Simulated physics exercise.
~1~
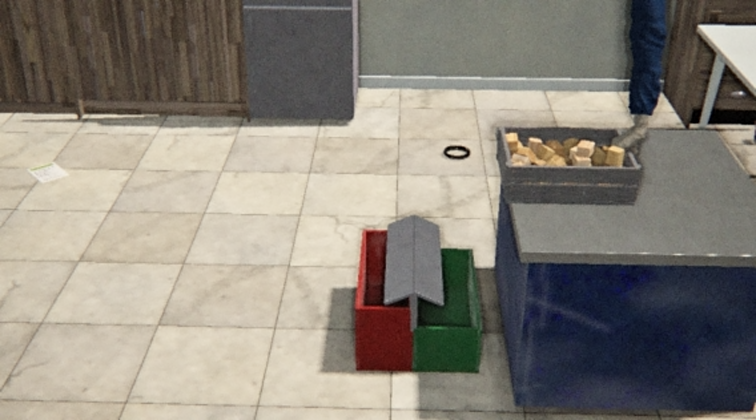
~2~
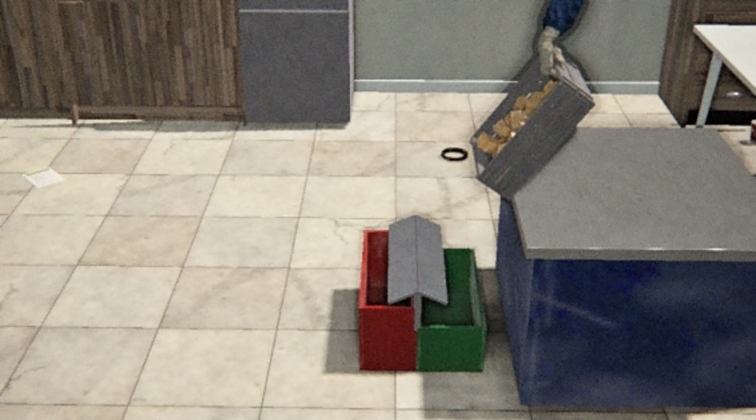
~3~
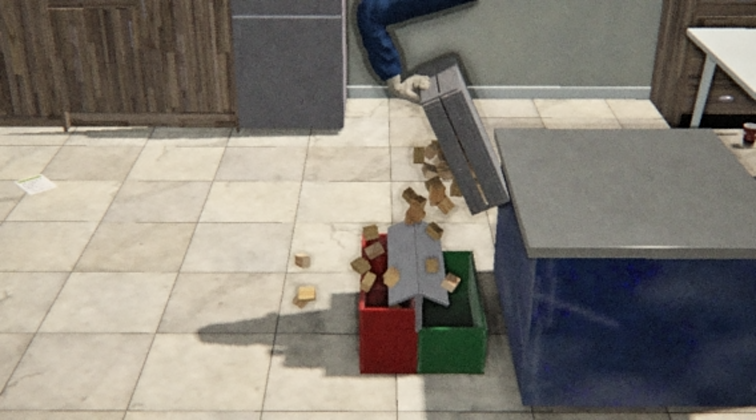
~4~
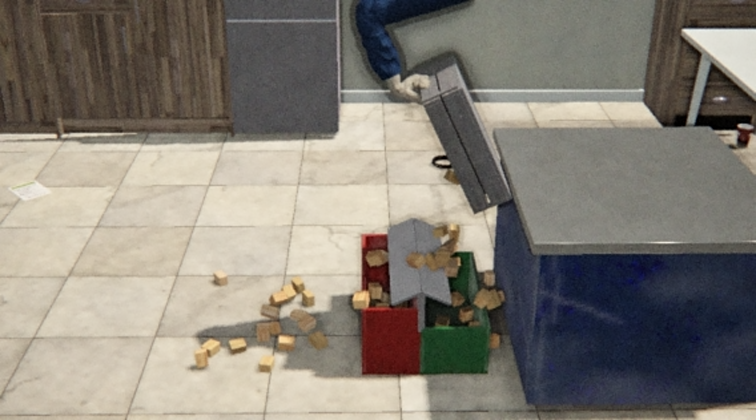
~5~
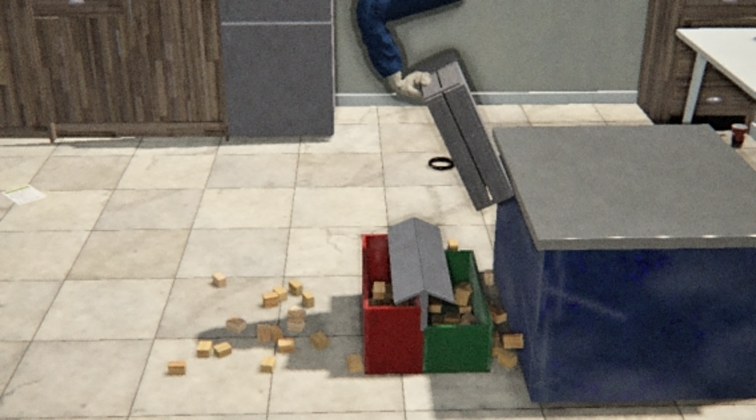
A gloved hand tips a grey crate, spilling wooden blocks into two bins and onto the floor.
